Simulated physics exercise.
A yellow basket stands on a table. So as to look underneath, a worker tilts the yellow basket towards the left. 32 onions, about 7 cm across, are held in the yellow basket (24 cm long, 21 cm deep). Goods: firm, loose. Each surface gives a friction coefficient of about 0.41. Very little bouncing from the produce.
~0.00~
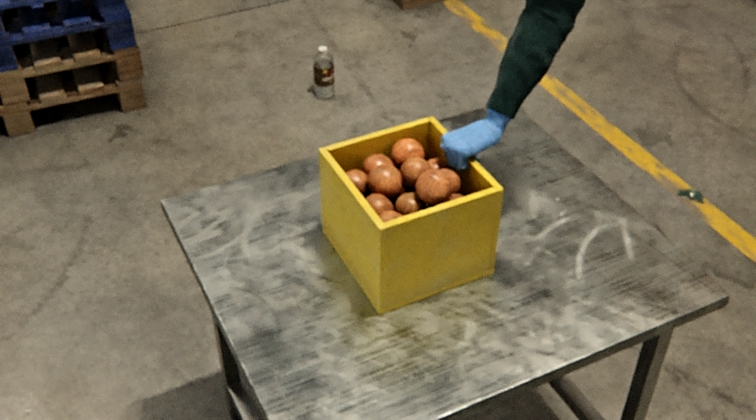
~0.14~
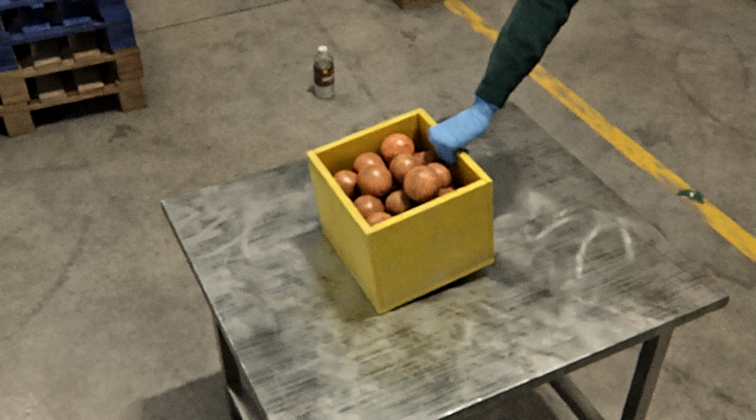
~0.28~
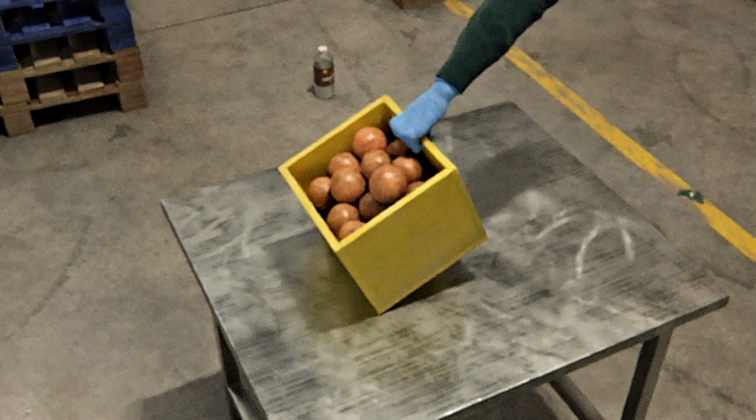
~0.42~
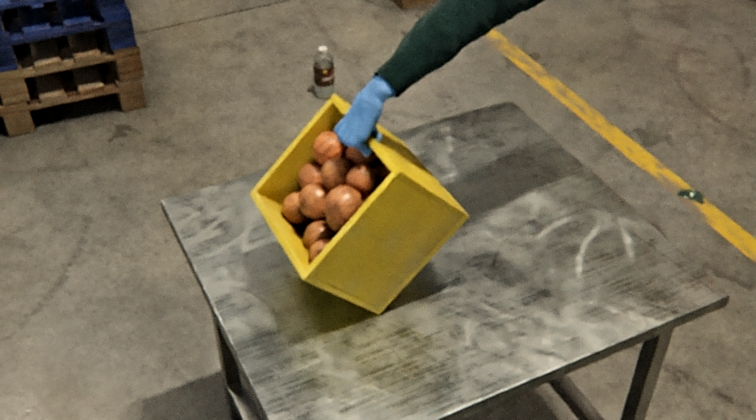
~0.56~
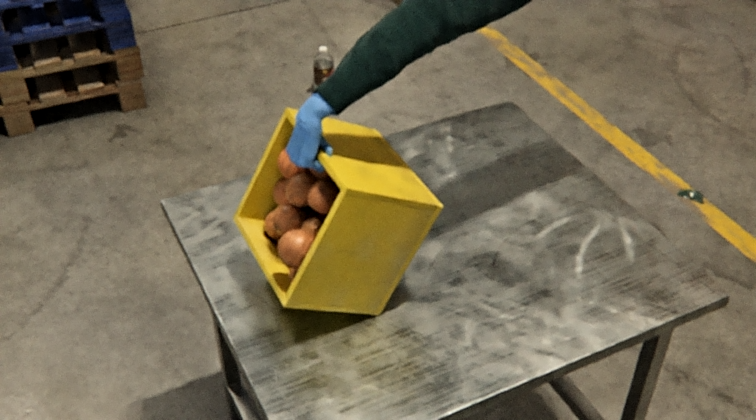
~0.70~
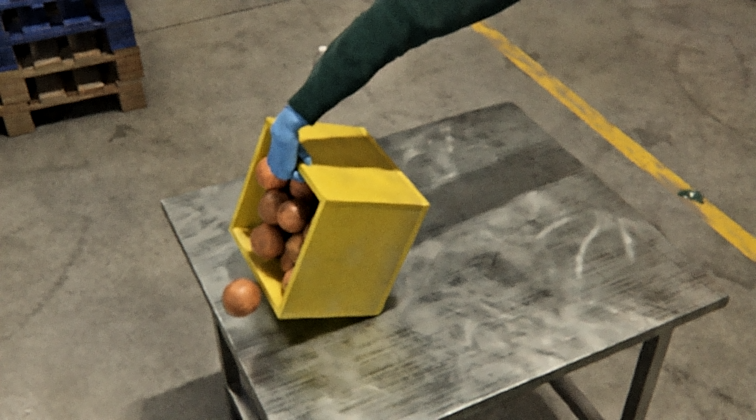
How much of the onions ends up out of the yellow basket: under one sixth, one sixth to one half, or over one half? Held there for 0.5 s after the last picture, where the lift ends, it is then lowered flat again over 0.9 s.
Under one sixth.
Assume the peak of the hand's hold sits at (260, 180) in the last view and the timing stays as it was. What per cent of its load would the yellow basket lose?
The yellow basket would shed 30 percent of its load.
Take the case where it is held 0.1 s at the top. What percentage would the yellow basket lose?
In that case the yellow basket sheds 10 percent of its load.
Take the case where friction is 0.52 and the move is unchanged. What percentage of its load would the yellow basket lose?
Yellow basket 10 per cent.
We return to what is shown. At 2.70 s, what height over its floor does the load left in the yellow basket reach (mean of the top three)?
It stands close to 22 cm high.
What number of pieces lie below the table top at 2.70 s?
It comes to near 2.
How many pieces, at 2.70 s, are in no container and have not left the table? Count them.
My count comes to close to 0.
After 1.02 s, tilt 67°; 2 of 32 out of the yellow basket.
After 1.42 s, tilt 57°; 2 of 32 out of the yellow basket.
After 1.98 s, tilt 3°; 2 of 32 out of the yellow basket.
Final count (at 2.70 s), 2 of 32 out of the yellow basket. Asked share, 2 of 32, 6 per cent.
